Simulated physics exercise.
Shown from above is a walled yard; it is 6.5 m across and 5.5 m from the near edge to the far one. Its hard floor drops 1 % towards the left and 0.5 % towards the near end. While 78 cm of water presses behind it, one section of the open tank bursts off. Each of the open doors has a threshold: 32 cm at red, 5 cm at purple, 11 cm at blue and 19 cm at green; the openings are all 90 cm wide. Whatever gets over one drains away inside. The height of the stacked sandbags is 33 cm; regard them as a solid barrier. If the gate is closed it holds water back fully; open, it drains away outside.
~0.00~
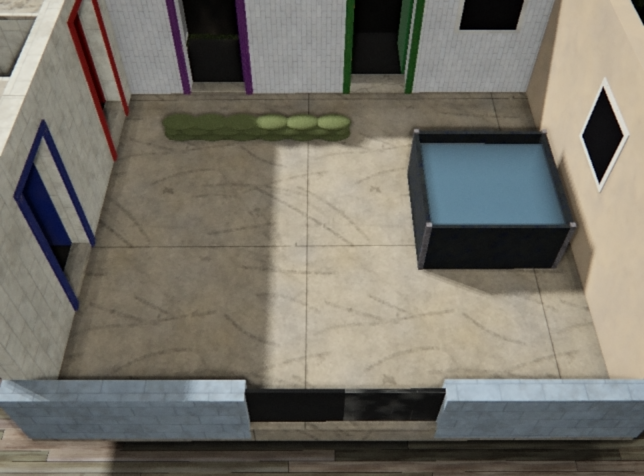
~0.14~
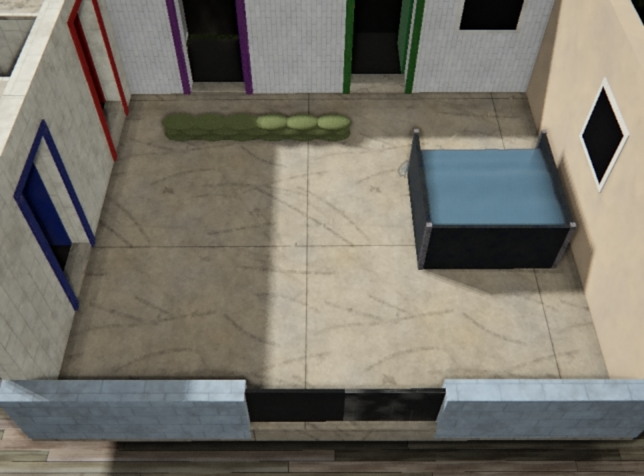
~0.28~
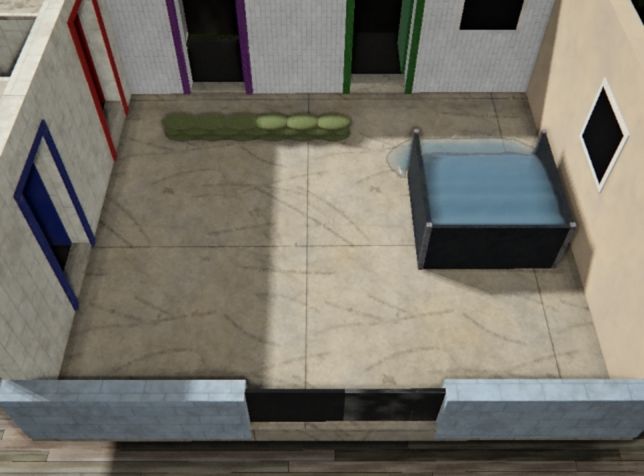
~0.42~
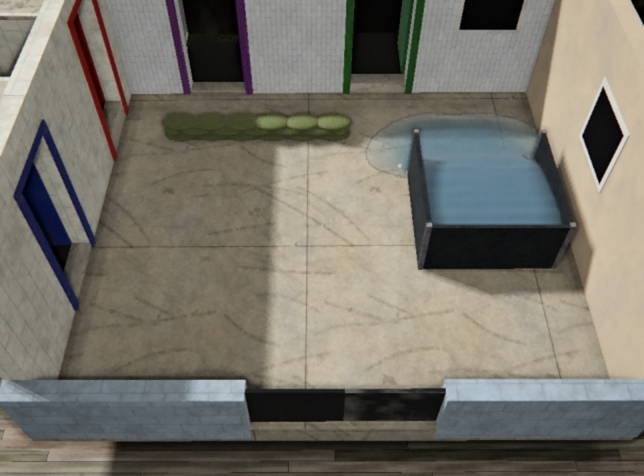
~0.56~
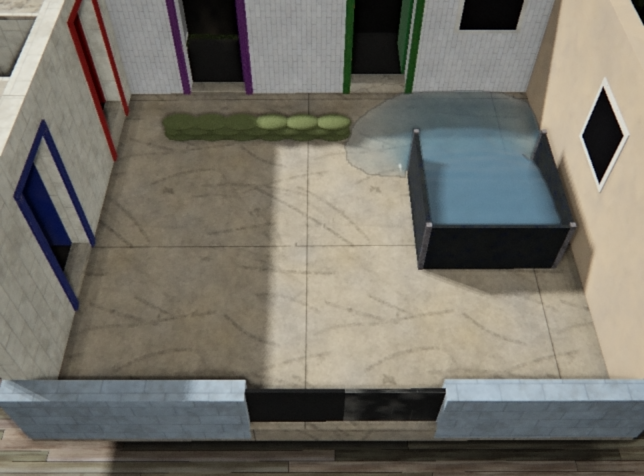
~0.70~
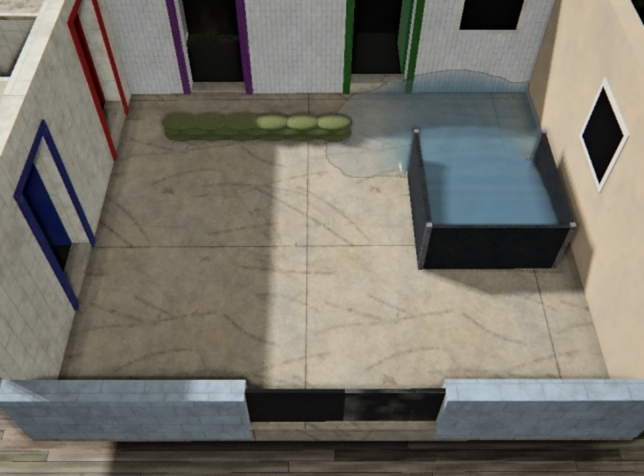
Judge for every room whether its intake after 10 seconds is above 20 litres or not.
The red door: Intake not above; the purple door: Intake above; the blue door: Intake not above; the green door: Intake above.
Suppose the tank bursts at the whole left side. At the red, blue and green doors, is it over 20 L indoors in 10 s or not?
In that case, red door: Less than that, blue door: More than that, green door: Less than that.
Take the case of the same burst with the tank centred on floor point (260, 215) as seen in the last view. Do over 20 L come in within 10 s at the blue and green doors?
Then: Blue under, green under.
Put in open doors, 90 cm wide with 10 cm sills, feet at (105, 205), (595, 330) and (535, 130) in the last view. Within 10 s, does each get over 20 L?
In sequence the answers are less than that, less than that and more than that.
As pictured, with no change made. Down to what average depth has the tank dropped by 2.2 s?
Roughly 17 centimetres.
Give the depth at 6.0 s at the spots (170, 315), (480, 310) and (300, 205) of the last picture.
Taking the spots in order: 6 cm, 0 cm, 2 cm.
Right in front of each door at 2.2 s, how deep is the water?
In cm: Red 0, purple 6, blue 0, green 26.
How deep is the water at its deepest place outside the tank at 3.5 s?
Max around 38 cm.
After 1.4 s water covers 20 % of the floor and is deepest (54 cm) near (516, 95); red door not reached, purple door not reached, blue door not reached, green door 32 cm at the sill, 19 L in.
After 2.2 s water covers 25 % of the floor and is deepest (33 cm) near (470, 142); red door not reached, purple door 6 cm at the sill, 0 L in, blue door not reached, green door 26 cm at the sill, 52 L in.
After 3.5 s water covers 45 % of the floor and is deepest (38 cm) near (132, 97); red door 25 cm at the sill, 1 L in, purple door 11 cm at the sill, 9 L in, blue door not reached, green door 14 cm at the sill, 64 L in.
After 6.0 s water covers 85 % of the floor and is deepest (21 cm) near (67, 410); red door 14 cm at the sill, 2 L in, purple door 10 cm at the sill, 40 L in, blue door 4 cm at the sill, 0 L in, green door 8 cm at the sill, 64 L in.
After 10.0 s water covers 90 % of the floor and is deepest (14 cm) near (91, 257); red door 9 cm at the sill, 2 L in, purple door 8 cm at the sill, 90 L in, blue door 12 cm at the sill, 3 L in, green door 6 cm at the sill, 64 L in.
